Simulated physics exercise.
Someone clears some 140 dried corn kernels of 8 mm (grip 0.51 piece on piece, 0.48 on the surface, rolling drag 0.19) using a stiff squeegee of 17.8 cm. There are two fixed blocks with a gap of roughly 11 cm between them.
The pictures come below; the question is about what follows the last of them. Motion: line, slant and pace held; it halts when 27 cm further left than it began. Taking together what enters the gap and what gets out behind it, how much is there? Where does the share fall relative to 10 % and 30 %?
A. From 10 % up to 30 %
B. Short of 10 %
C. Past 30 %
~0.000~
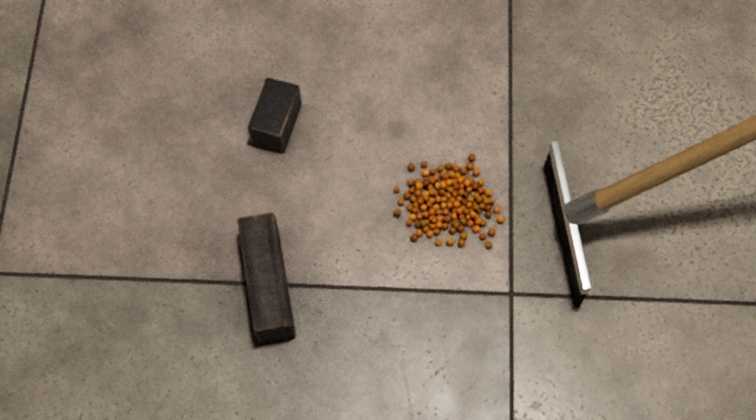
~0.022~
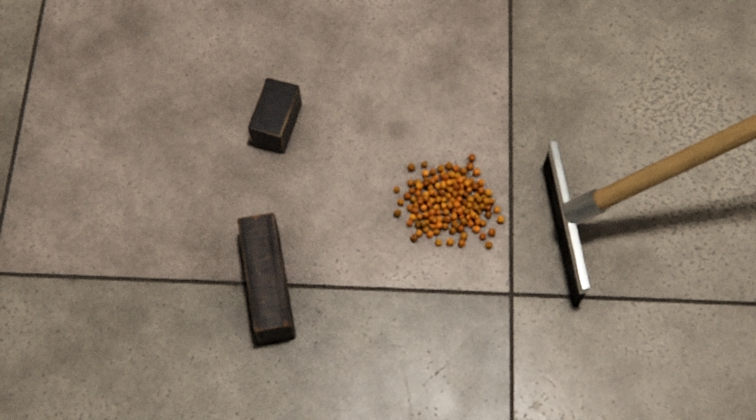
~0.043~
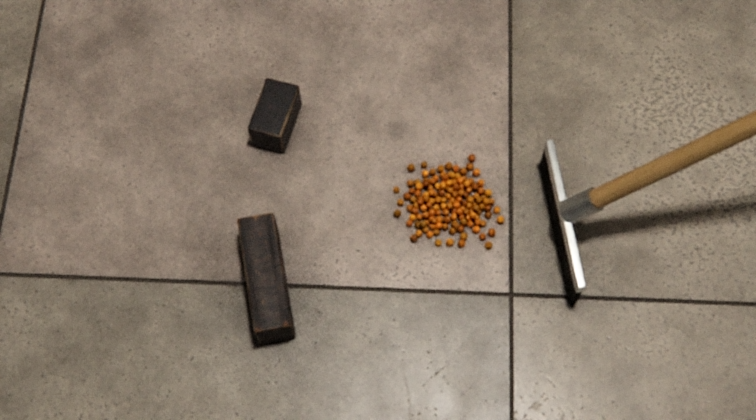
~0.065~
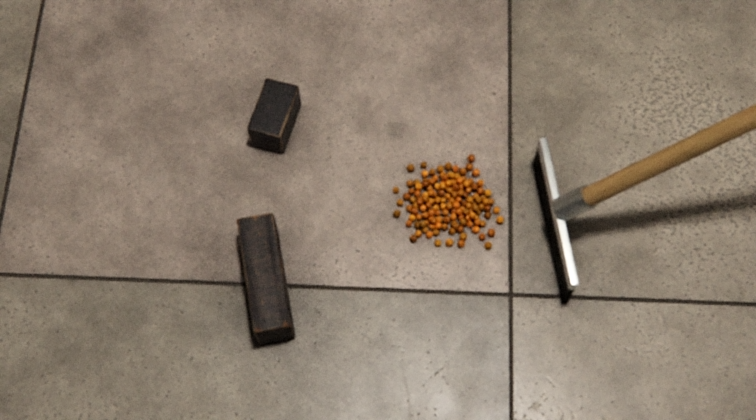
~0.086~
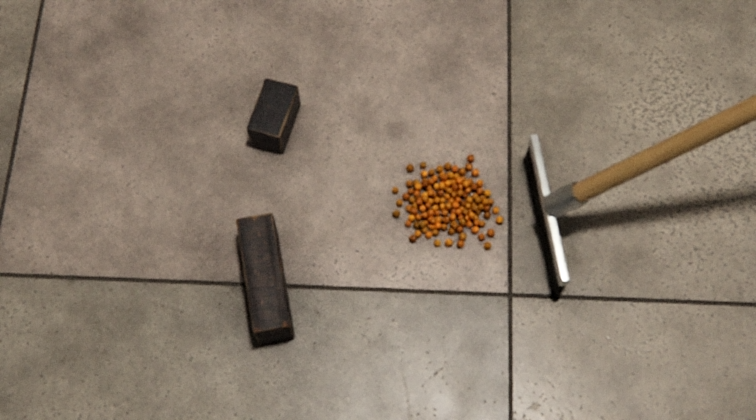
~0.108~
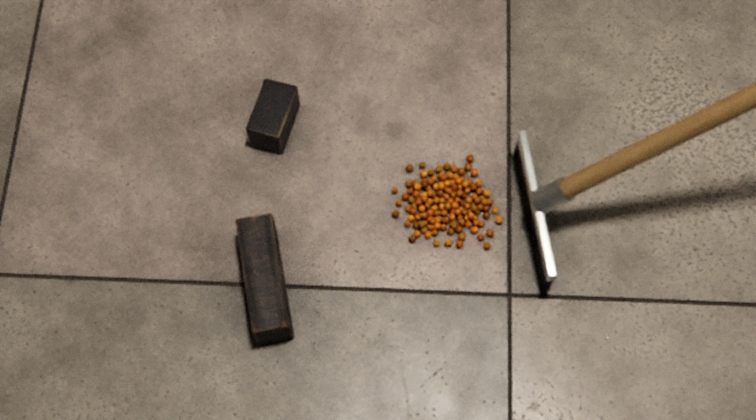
Option B: Short of 10 %.
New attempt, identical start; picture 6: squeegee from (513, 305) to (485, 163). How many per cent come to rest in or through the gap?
At rest, 25 per cent has gone through.
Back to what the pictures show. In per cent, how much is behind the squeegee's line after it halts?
15 %.
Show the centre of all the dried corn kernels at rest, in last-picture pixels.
I'd put it somewhere around (309, 182) in the last picture.
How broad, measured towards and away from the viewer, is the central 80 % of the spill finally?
Roughly 16 cm.
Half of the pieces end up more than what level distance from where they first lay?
Some 16 cm.
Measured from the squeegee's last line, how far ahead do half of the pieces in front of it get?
About 4 centimetres.
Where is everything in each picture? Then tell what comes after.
The first picture shows squeegee from (585, 289) to (554, 149); moved 0.0 cm; 0 pieces shifted; middle of the spill at (450, 205); block at (264, 271); block at (273, 107).
The second picture shows squeegee from (584, 289) to (553, 149); moved 0.2 cm; 0 pieces shifted; middle of the spill at (450, 206).
The third picture shows squeegee from (580, 287) to (549, 147); moved 0.6 cm; 0 pieces shifted; middle of the spill at (450, 206).
The fourth picture shows squeegee from (573, 285) to (542, 145); moved 1.4 cm; 0 pieces shifted; middle of the spill at (449, 206).
The fifth picture shows squeegee from (563, 281) to (533, 142); moved 2.4 cm; 0 pieces shifted; middle of the spill at (449, 206).
The sixth picture shows squeegee from (551, 276) to (522, 138); moved 3.8 cm; 0 pieces shifted; middle of the spill at (448, 206); block at (262, 272); block at (272, 108). Its speed is about 0.65 m/s, heading 22 degrees away from the viewer.
Then, at 0.33 s, squeegee 18 cm from its start, spill 13 cm wide; held up before the blocks 100 %.
Then, at 0.55 s, squeegee 29 cm from its start, spill 19 cm wide; held up before the blocks 100 %.
After 0.74 s, squeegee 29 cm from its start, spill 19 cm wide; in or through the gap 5 %, held up before the blocks 95 %.
At rest (1.0 s), in or through the gap 5 %, round the near block 0 %, round the far block 0 %, held up before the blocks 95 %.
